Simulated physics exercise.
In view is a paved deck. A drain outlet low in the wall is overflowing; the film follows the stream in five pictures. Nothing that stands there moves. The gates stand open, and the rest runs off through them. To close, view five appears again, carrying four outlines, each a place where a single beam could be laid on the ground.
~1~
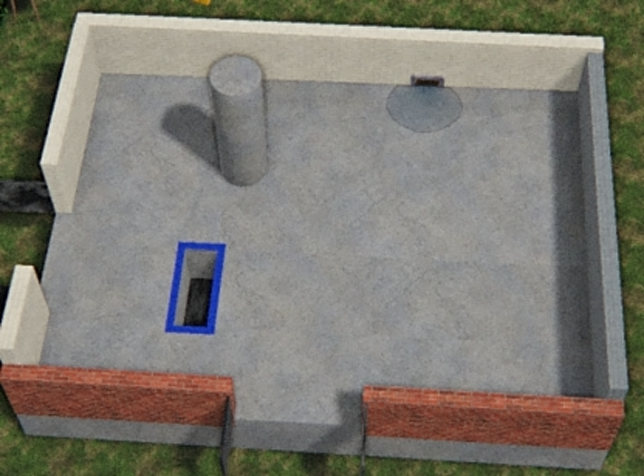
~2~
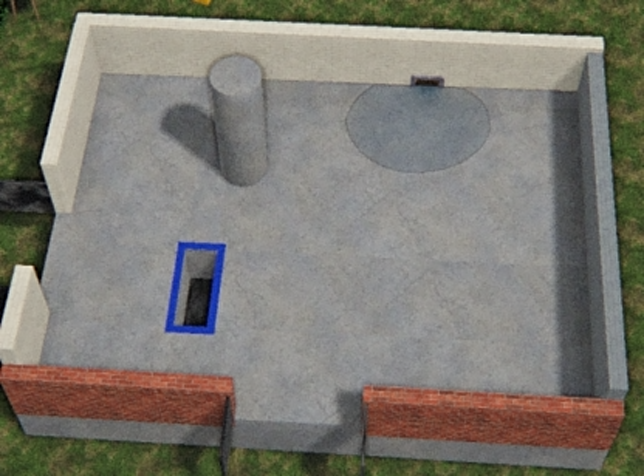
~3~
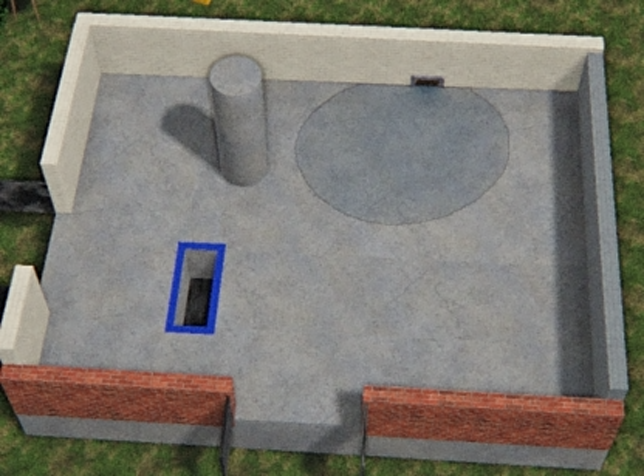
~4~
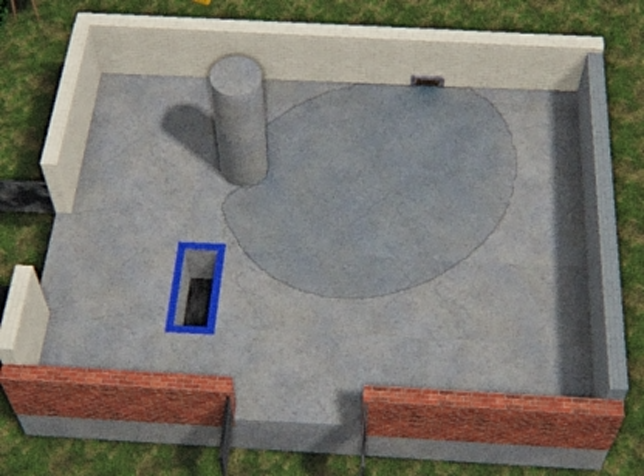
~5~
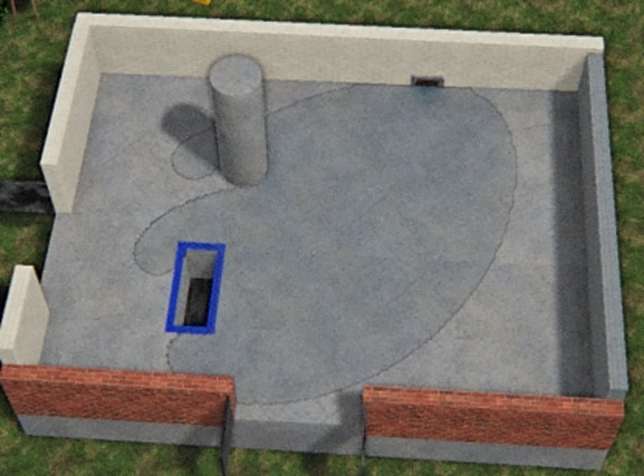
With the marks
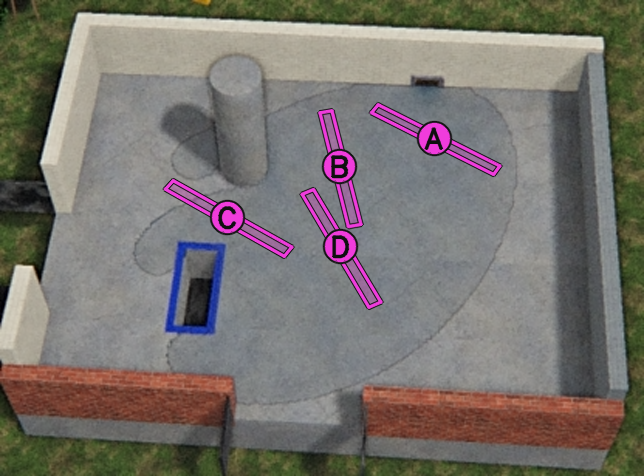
Water spreads from a small outlet in the back wall of a walled paved deck, forming a round wet patch. The patch widens toward the front and left, reaching the grey column, then wraps around it and meets the blue-edged drain pit, its front edge nearing the gap in the brick wall.
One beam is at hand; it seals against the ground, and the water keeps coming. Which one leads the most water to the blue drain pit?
Take D.
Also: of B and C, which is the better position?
Position C.
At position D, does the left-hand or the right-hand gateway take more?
The right gate.
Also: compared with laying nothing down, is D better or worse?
It is worse.
On the marked copy, A from (374, 108) to (496, 170); B from (325, 111) to (354, 225); C from (169, 184) to (288, 251); D from (307, 191) to (374, 304).
With A, about 11 % of the stream goes into the blue drain pit, about 79 % out by the gates.
With B, about 6 % of the stream goes into the blue drain pit, about 89 % out by the gates.
With C, about 12 % of the stream goes into the blue drain pit, about 84 % out by the gates.
With D, about 20 % of the stream goes into the blue drain pit, about 73 % out by the gates.
